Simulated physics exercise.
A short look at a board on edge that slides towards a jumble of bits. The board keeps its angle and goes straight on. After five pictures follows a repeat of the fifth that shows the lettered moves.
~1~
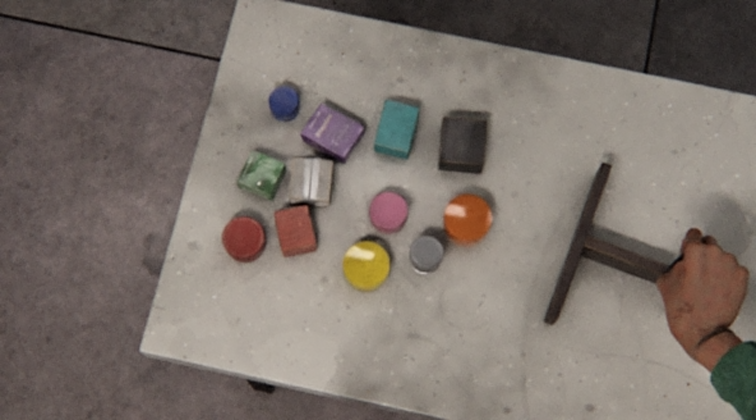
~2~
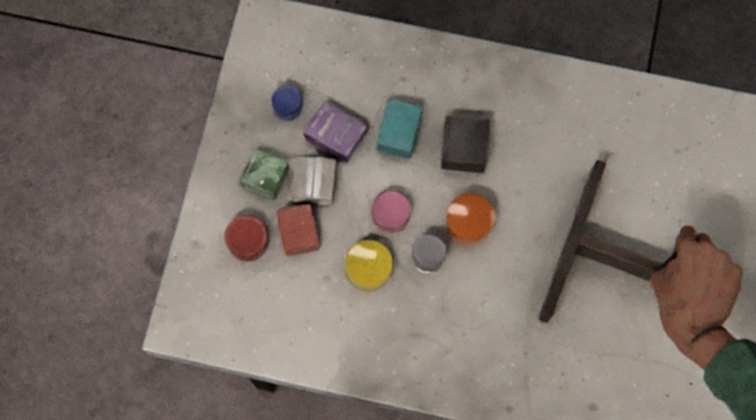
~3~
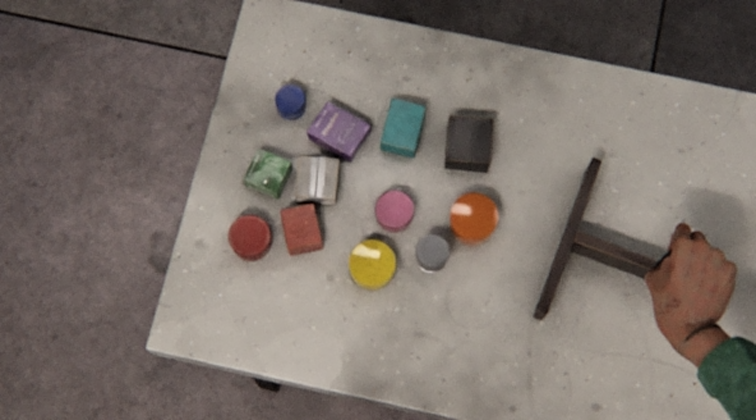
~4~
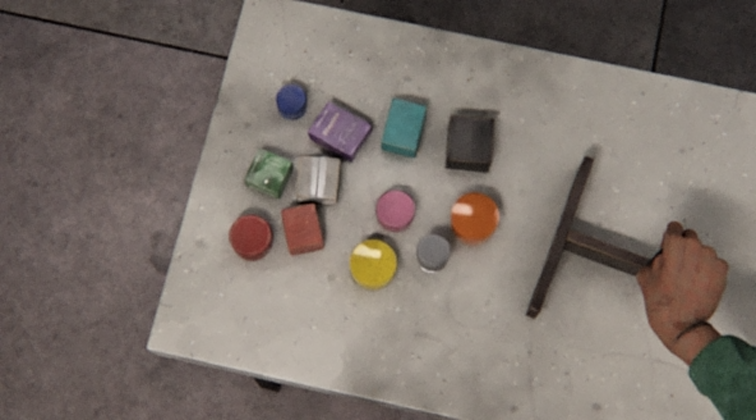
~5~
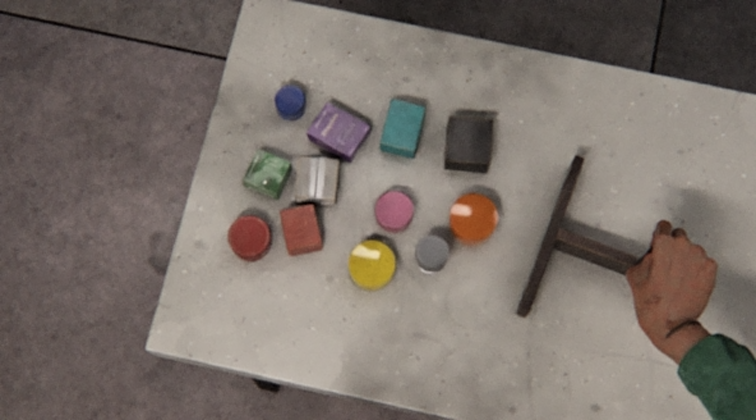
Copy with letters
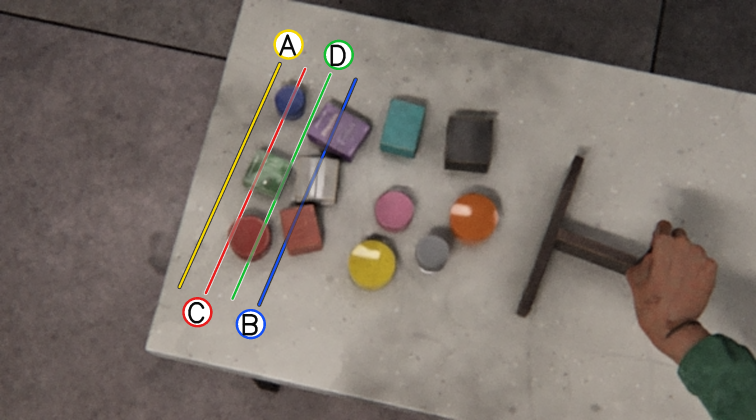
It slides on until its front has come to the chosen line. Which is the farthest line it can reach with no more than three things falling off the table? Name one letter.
It can go as far as D.
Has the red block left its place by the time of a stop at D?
Yes.
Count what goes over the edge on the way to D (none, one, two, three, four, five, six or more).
By then, three.
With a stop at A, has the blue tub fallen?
Yes.
On the copy, A at (231, 172); B at (309, 189); C at (257, 178); D at (283, 183).
On D. First, board (456, 211); black block (456, 136); grey tin (418, 250).
Then, board (359, 190); blue tub (243, 87); green box (238, 161).
Finally, board (284, 174); blue tub over the edge; purple box over the edge; three fallen.
By contrast, A drops eight; B is within the limit but short; C drops six.
